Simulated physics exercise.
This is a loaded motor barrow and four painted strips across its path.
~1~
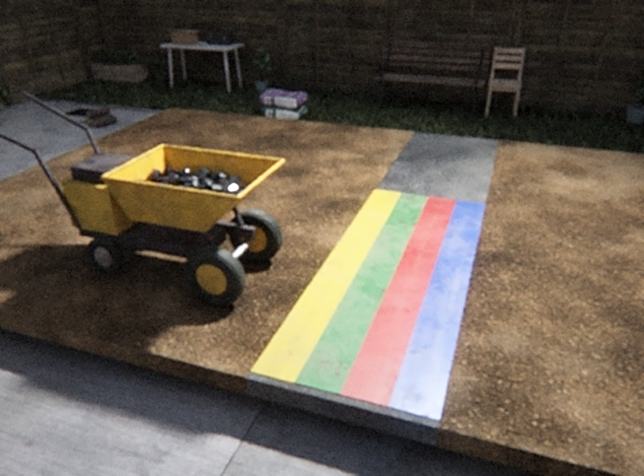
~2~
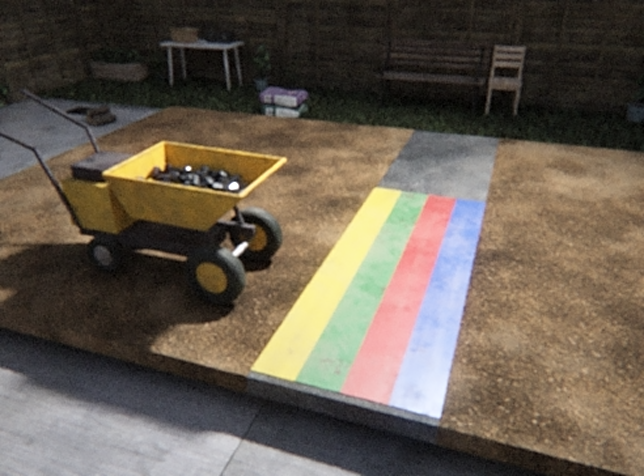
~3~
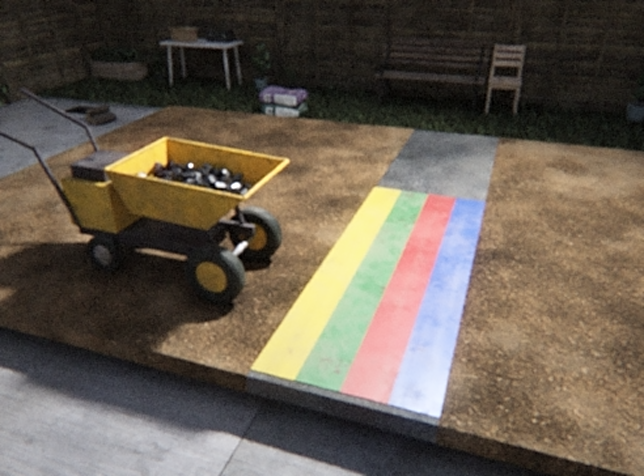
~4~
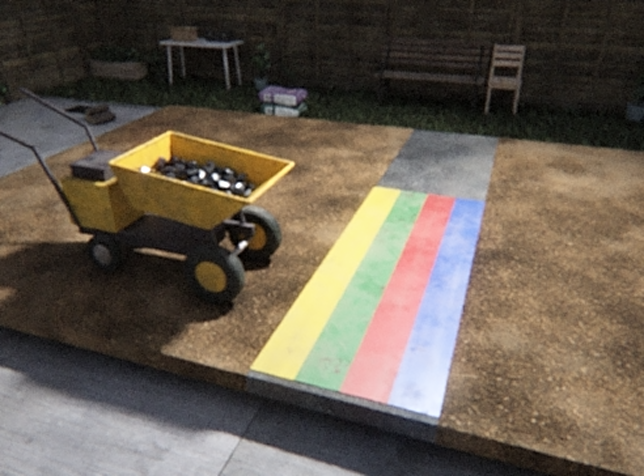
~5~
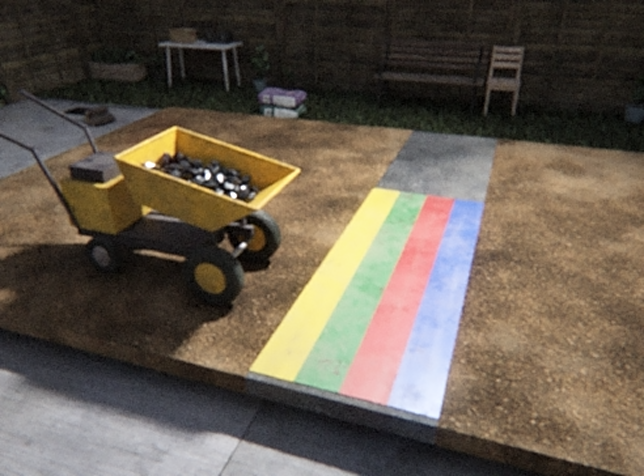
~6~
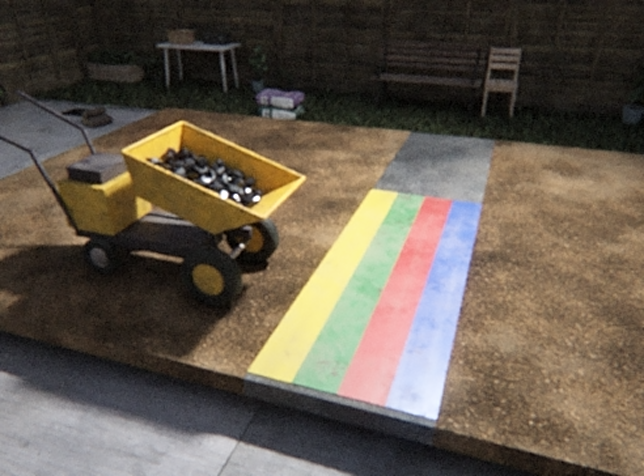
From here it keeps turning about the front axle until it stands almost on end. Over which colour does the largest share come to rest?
Most lies over the green band.
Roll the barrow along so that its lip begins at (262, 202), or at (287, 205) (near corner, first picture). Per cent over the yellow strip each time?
First some 0, then 0 per cent.
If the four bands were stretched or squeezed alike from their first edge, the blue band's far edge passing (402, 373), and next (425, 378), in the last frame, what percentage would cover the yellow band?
Near 10 % and 10 %.
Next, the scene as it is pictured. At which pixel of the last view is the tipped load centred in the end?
Near (359, 299).
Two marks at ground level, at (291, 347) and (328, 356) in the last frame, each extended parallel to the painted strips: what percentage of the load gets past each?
About 80 and 50 per cent.
Shortly afterwards, skip tipped steeply; the whole lot in the skip.
Next, skip tipped right over; near two thirds in the skip; a little over the yellow strip; near a quarter over the green strip; only a few over the red strip.
Some moments later, skip tipped right over; a little in the skip; near a quarter over the yellow strip; near a third over the green strip; near a quarter over the red strip; a little over the blue strip; only a few off the paint.
In the end, skip tipped right over; a little in the skip; near a quarter over the yellow strip; near a third over the green strip; near a quarter over the red strip; a little over the blue strip; only a few off the paint.
